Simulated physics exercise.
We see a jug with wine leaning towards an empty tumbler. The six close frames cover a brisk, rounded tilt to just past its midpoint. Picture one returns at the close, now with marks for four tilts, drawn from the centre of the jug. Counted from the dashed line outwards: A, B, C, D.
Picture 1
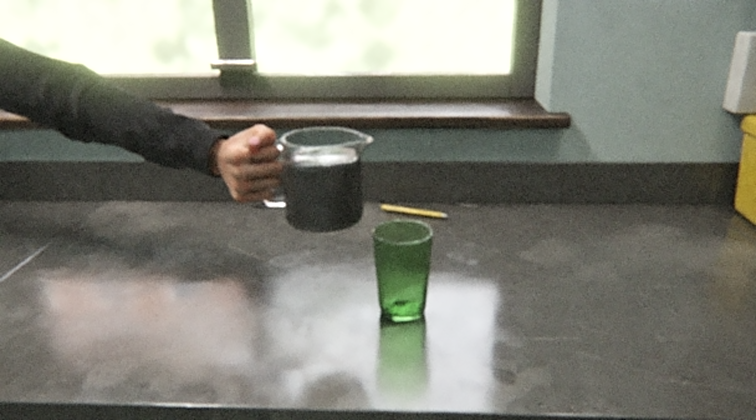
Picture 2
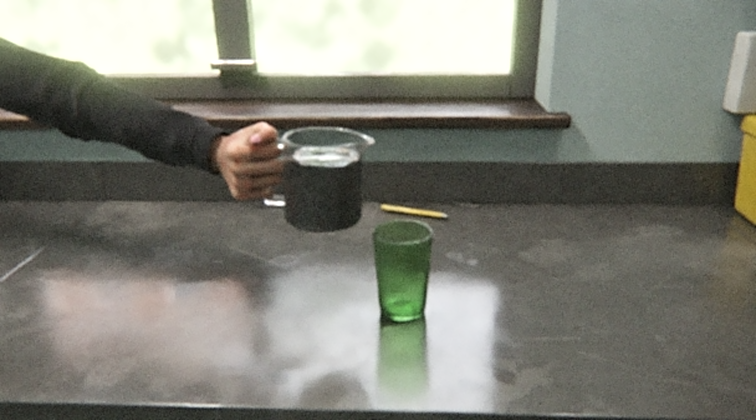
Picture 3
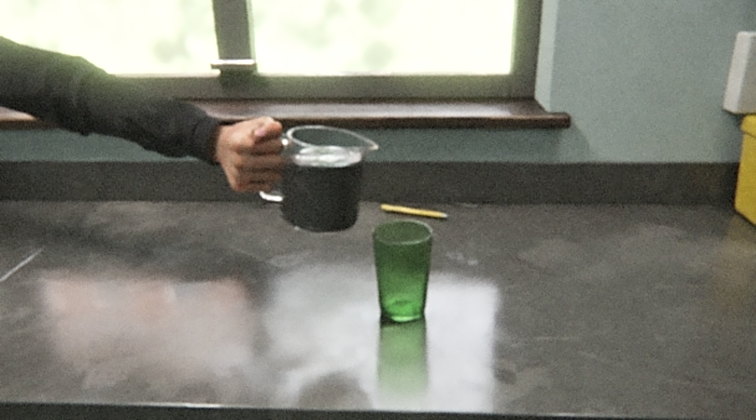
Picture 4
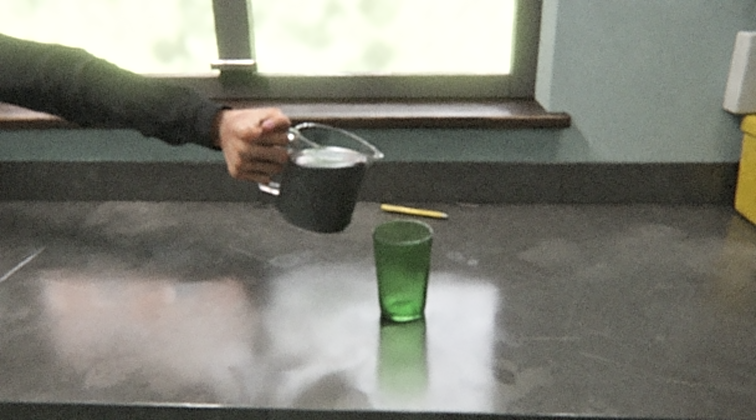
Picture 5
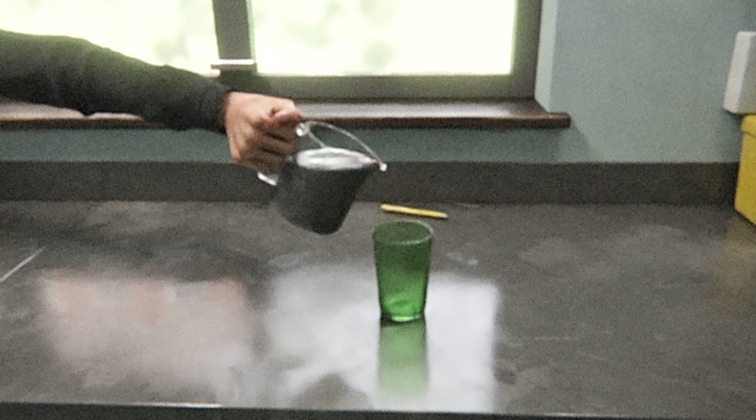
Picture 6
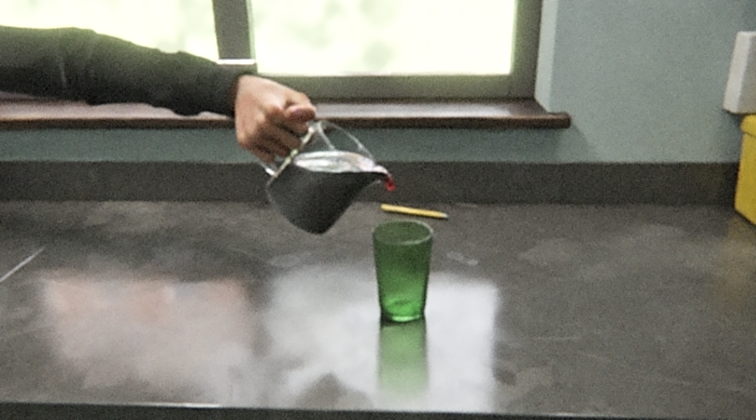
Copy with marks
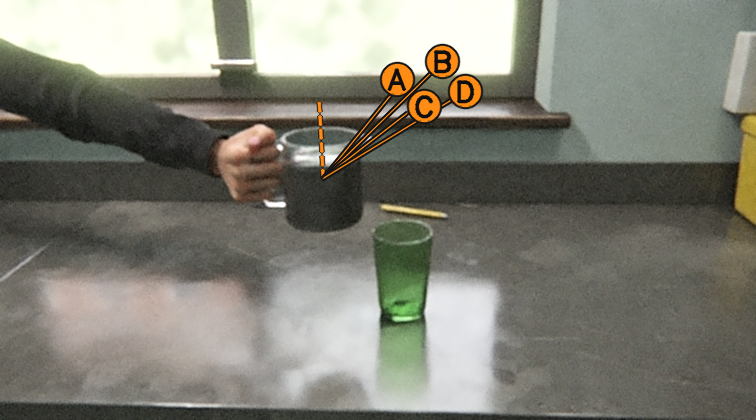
In the video, a hand holds a clear jug of dark liquid above and to the left of an empty green tumbler on a dark countertop, then gradually tilts it rightward until a little red liquid emerges over the lip.
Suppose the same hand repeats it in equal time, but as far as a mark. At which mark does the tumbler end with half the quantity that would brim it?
Choose D.
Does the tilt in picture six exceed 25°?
Yes, it does.
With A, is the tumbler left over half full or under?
Under.
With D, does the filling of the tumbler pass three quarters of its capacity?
No.
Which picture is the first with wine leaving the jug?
In picture 6.
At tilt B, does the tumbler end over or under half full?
Under half.
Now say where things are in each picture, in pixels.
In the first picture, upright, lip at (371, 140); rim of the tumbler round (403, 231); nothing has left yet.
In the second picture, tipped about 2°, lip at (372, 141); nothing has left yet.
In the third picture, tipped about 8°, lip at (376, 147); nothing has left yet.
In the fourth picture, tipped about 17°, lip at (381, 156); nothing has left yet.
In the fifth picture, tipped about 29°, lip at (384, 168); nothing has left yet.
In the sixth picture, tipped about 41°, lip at (385, 180); wine is over the lip, down to (390, 186).
On the marked copy, A at (390, 95); B at (430, 73); C at (407, 113); D at (450, 100).
For tilt A, the tumbler ends with about 15 % of what it can hold.
For tilt B, the tumbler ends with about 24 % of what it can hold.
For tilt C, the tumbler ends with about 36 % of what it can hold.
For tilt D, the tumbler ends with about 50 % of what it can hold.
